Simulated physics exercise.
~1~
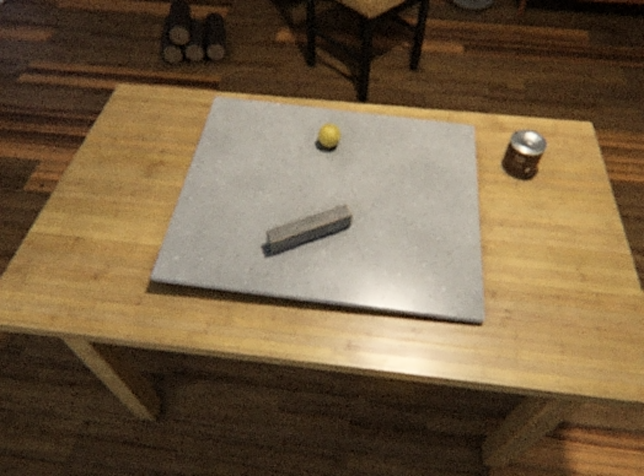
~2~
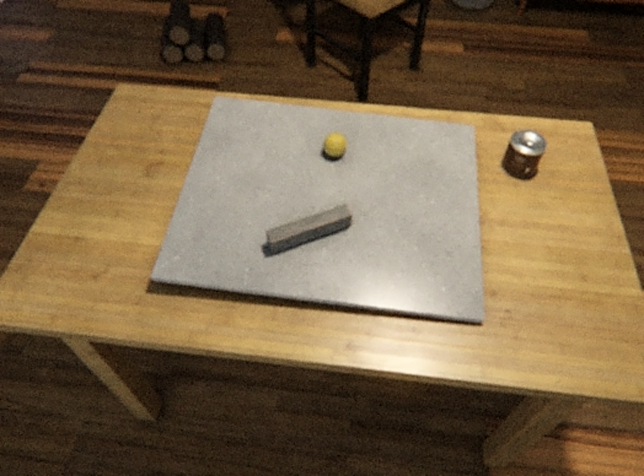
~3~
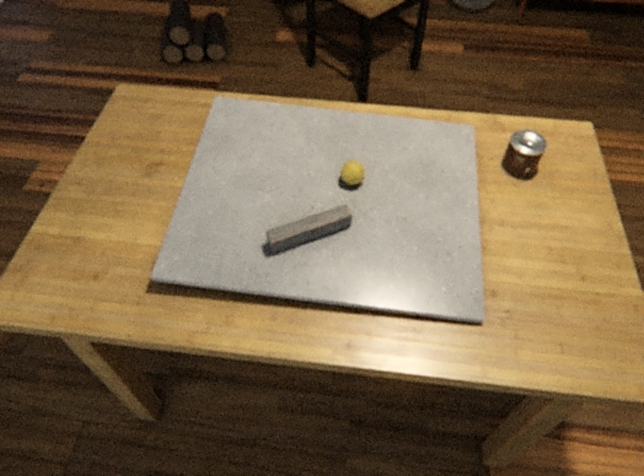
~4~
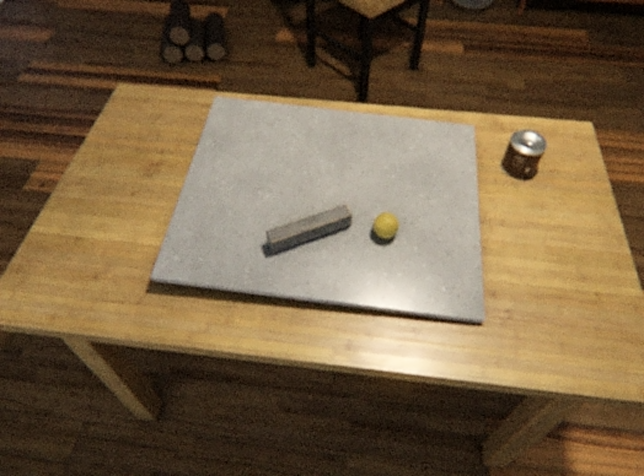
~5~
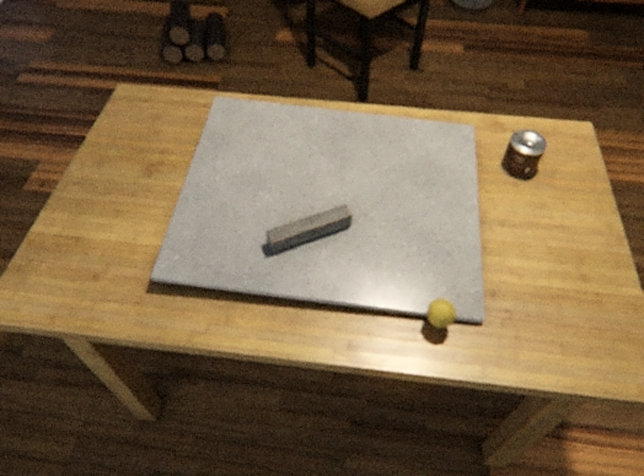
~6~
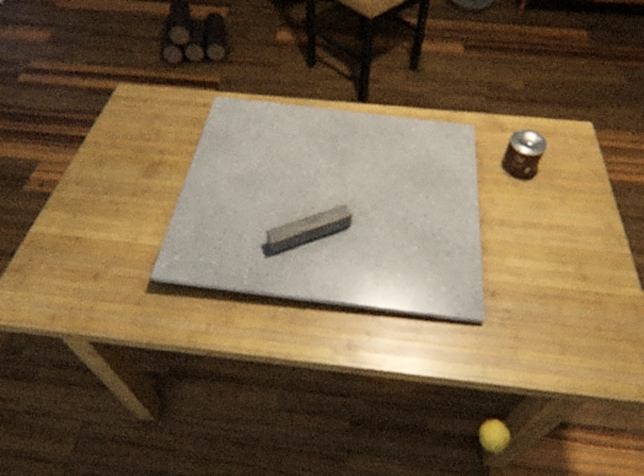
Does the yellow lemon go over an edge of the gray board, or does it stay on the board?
The yellow lemon goes over the near edge of the board. It rolls toward the viewer and a little to the right before leaving it.
